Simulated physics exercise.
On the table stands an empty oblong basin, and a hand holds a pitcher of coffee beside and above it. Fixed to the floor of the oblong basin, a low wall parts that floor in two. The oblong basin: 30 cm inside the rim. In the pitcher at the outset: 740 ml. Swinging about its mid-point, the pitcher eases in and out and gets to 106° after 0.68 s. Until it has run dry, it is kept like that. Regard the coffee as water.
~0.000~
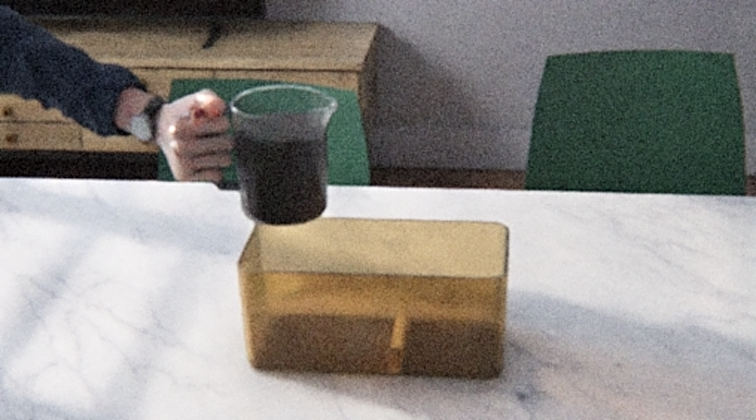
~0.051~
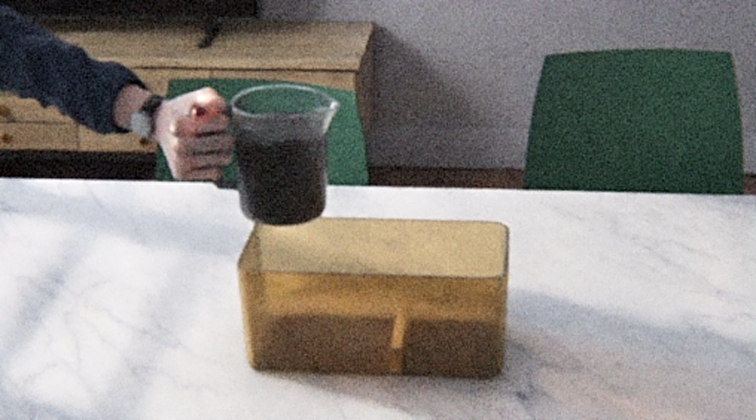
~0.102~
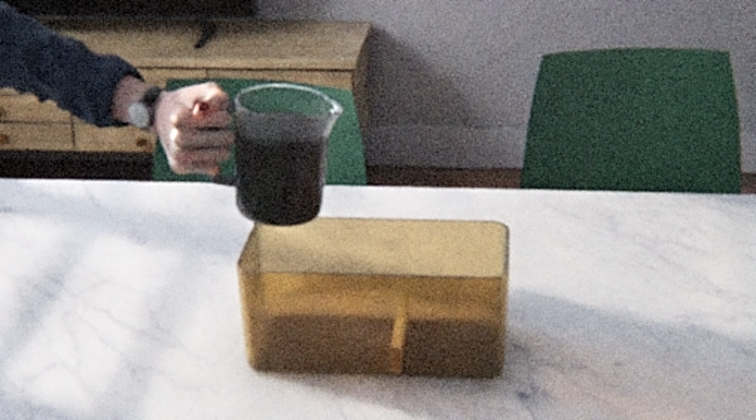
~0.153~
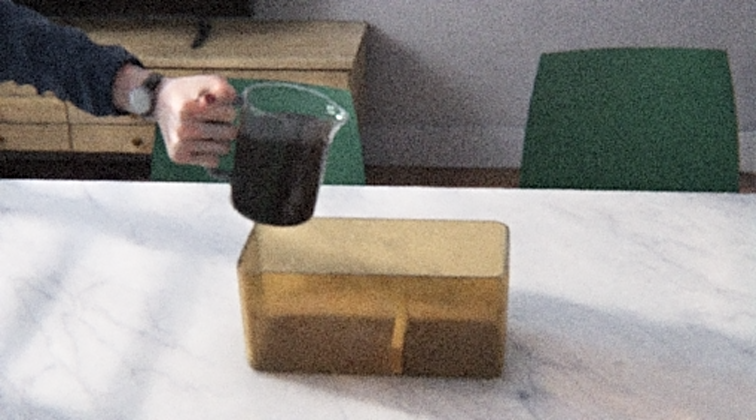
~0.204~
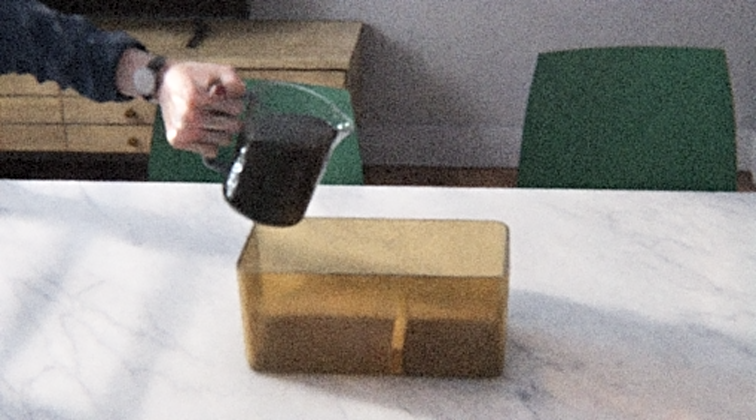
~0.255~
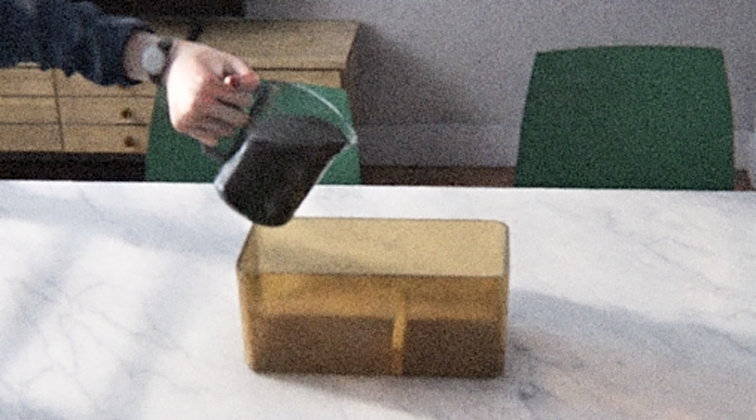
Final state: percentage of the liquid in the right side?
Approximately 55 %.
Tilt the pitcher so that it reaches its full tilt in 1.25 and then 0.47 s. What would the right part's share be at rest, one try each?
The first try gives 65 percent and the second 55 percent.
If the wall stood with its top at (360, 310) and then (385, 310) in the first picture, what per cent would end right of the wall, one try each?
Respectively 95 and 80 %.
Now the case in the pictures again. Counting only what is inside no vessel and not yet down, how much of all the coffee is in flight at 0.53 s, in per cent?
Some 18 % is the figure.
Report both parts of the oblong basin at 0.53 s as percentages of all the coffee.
Around 4 on the left and around 10 on the right.
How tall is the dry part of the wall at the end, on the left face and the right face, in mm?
Left: Roughly 20 mm; right: Roughly 8 mm.
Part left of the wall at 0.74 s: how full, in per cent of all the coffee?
The fraction is near 28 percent.
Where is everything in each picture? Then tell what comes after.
It leans 0°; its right rim is at (338, 104); the coffee meets the walls at (238, 125) and (324, 126); the oblong basin's rim runs from (248, 243) to (508, 251); the wall's top is at (401, 319), in the first picture.
It leans 1°; its right rim is at (339, 105); the coffee meets the walls at (238, 124) and (325, 126), in the second picture.
It leans 6°; its right rim is at (343, 110); the coffee meets the walls at (241, 123) and (328, 127), in the third picture.
It leans 13°; its right rim is at (349, 117); the coffee meets the walls at (243, 124) and (332, 129), in the fourth picture.
It leans 22°; its right rim is at (355, 128); the coffee meets the walls at (240, 139) and (338, 131), in the fifth picture.
It leans 33°; its right rim is at (359, 142); the coffee meets the walls at (234, 144) and (348, 135), in the sixth picture.
After 0.53 s the tilt is 94° and 67 per cent is still to pour, 4 is left of the wall and 10 right of it.
After 0.74 s the tilt is 106° and 19 per cent is still to pour, 28 is left of the wall and 42 right of it.
After 0.95 s the tilt is 106° and 3 per cent is still to pour, 37 is left of the wall and 57 right of it.
After 1.18 s the tilt is 106° and 0 per cent is still to pour, 44 is left of the wall and 55 right of it.
In the end 44 per cent lies left of the wall, 55 right of it and 1 outside.
